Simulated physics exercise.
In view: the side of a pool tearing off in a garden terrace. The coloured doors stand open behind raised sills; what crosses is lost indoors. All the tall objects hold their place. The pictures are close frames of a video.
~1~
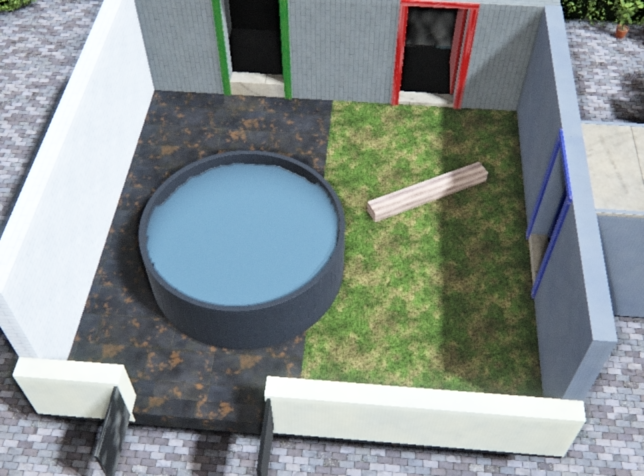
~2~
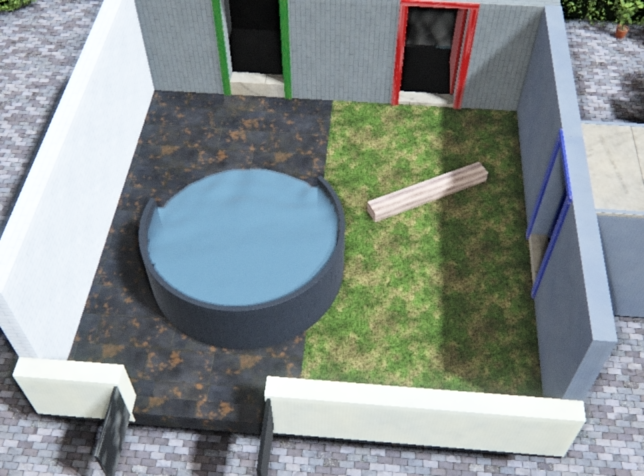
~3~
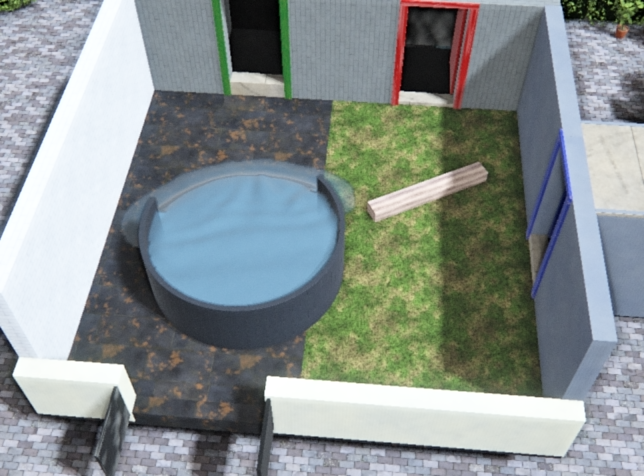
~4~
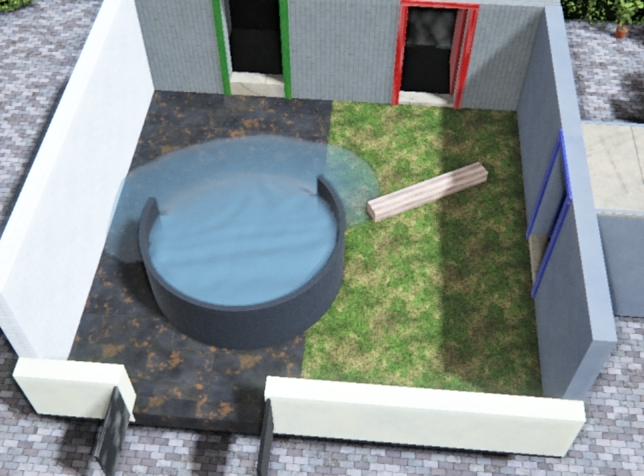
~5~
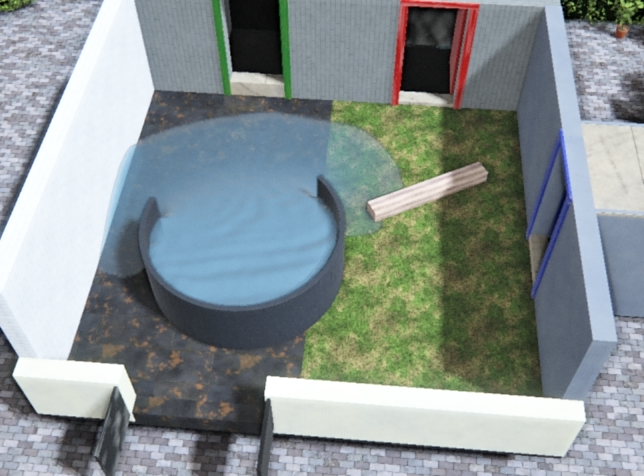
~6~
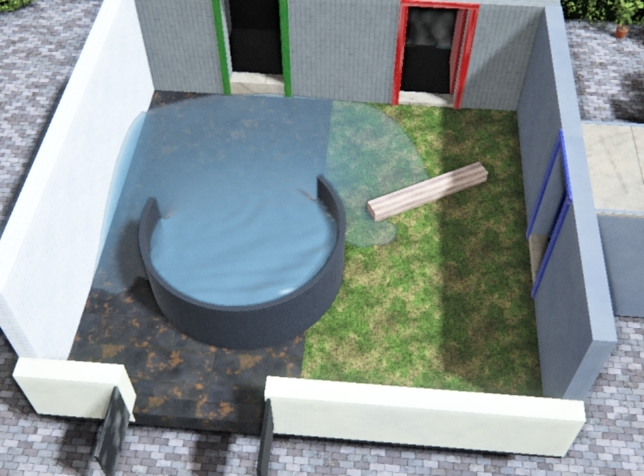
Water pouring from the broken far side of a round tank, spreading across dark paving and grass inside a walled terrace.
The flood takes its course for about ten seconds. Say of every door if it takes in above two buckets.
One by one: The blue door stays under that; the green door takes more than that; the red door takes more than that.
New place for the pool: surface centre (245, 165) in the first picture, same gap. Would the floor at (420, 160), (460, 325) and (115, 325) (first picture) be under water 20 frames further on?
As listed: Flooded, dry, awash.
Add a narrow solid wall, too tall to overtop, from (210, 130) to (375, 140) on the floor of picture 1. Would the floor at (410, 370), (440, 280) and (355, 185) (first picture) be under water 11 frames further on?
As listed: Free of water, no water, flooded.
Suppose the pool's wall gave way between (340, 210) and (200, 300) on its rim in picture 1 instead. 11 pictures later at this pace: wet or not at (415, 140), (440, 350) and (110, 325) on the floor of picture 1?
As listed: Dry, under water, not flooded.
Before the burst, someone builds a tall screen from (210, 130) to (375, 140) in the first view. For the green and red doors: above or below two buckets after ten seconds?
My reading: The green one is under; the red one takes more.
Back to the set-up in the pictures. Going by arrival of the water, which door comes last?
The blue door.
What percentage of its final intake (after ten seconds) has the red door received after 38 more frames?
Roughly 60 per cent.
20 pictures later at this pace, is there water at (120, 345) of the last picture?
At that place: Covered.
A moment on, water covers 50 % of the floor; the blue door not reached, the green door under two buckets in, the red door wet at the sill, nothing in.
Next, water covers 55 % of the floor; the blue door not reached, the green door over two buckets in, the red door under two buckets in.
Then, water covers 60 % of the floor; the blue door not reached, the green door far over two buckets in, the red door over two buckets in.
Later, water covers 95 % of the floor; the blue door wet at the sill, nothing in, the green door far over two buckets in, the red door far over two buckets in.
In the end, water covers 95 % of the floor; the blue door wet at the sill, nothing in, the green door far over two buckets in, the red door far over two buckets in.
